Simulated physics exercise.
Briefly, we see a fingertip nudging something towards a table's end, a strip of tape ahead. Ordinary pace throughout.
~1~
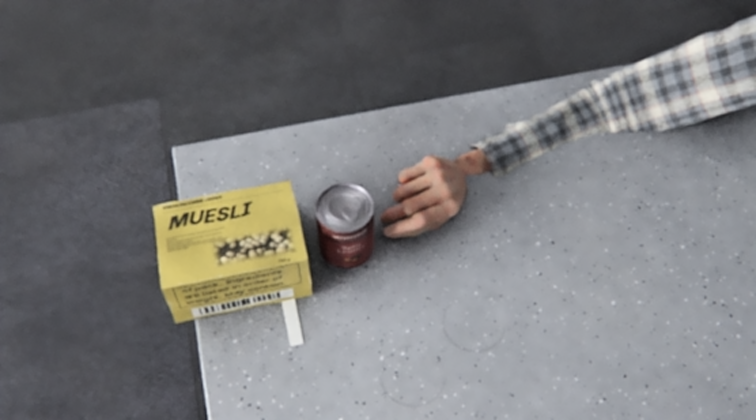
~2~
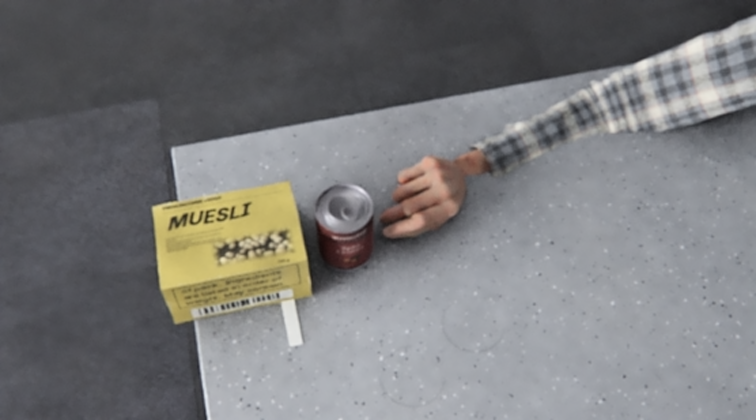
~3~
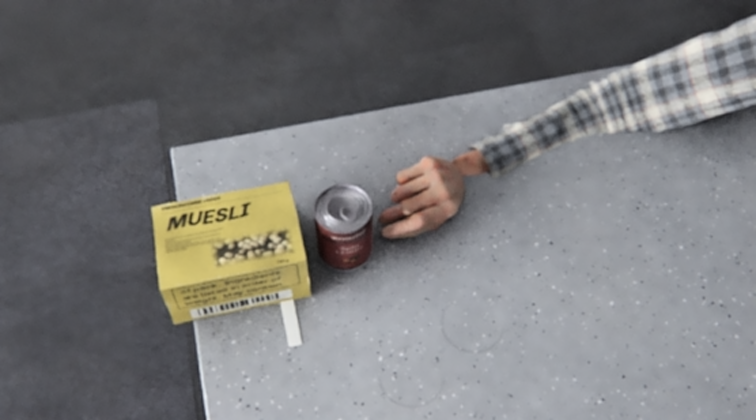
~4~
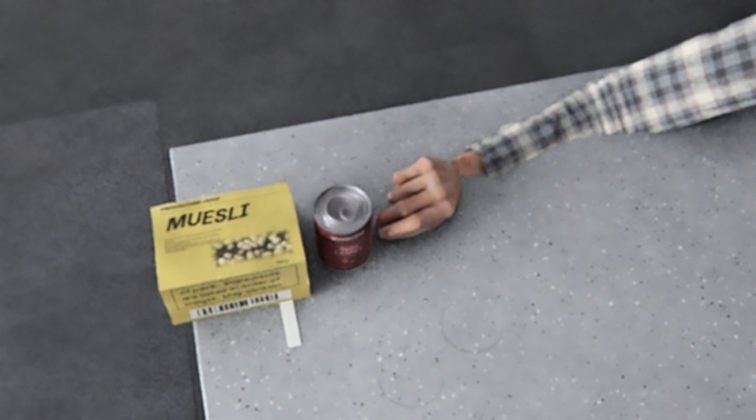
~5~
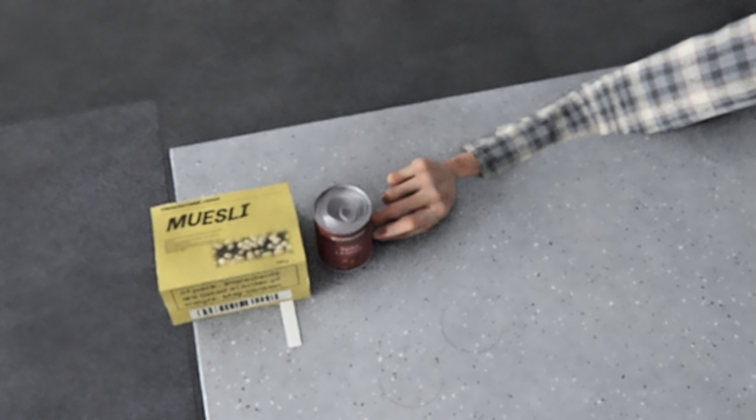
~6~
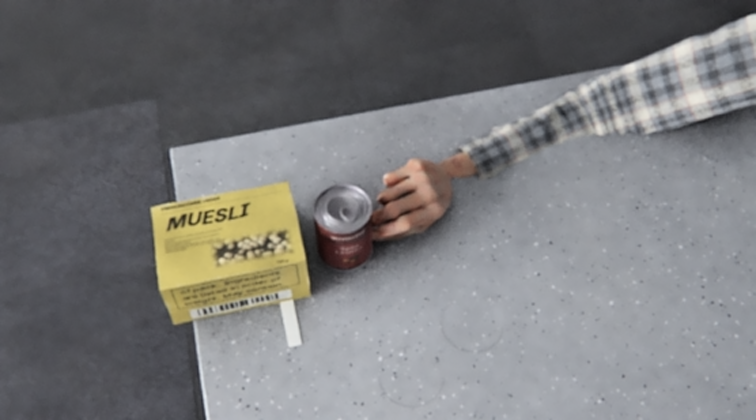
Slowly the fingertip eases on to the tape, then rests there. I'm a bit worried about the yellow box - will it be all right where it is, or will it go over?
It will go over the edge.
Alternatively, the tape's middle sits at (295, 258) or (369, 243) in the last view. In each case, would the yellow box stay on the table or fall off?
Try one: Lost over the side. Try two: Safe on top.
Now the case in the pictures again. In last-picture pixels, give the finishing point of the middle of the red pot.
(240, 249).
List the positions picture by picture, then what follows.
The first frame shows yellow box (233, 251); red pot (345, 228).
The second frame shows yellow box (233, 252); red pot (345, 228).
The third frame shows yellow box (232, 252); red pot (344, 228).
The fourth frame shows yellow box (231, 253); red pot (343, 229).
The fifth frame shows yellow box (231, 253); red pot (343, 229).
The sixth frame shows yellow box (231, 252); red pot (343, 229).
Then, 1.18 s on from there, yellow box turned 46° from its first pose near (146, 284).
Then, 1.36 s on from there, yellow box on its way down near (151, 378).
Then, 1.50 s on from there, yellow box on its way down.
In the end, the yellow box falls off the table.
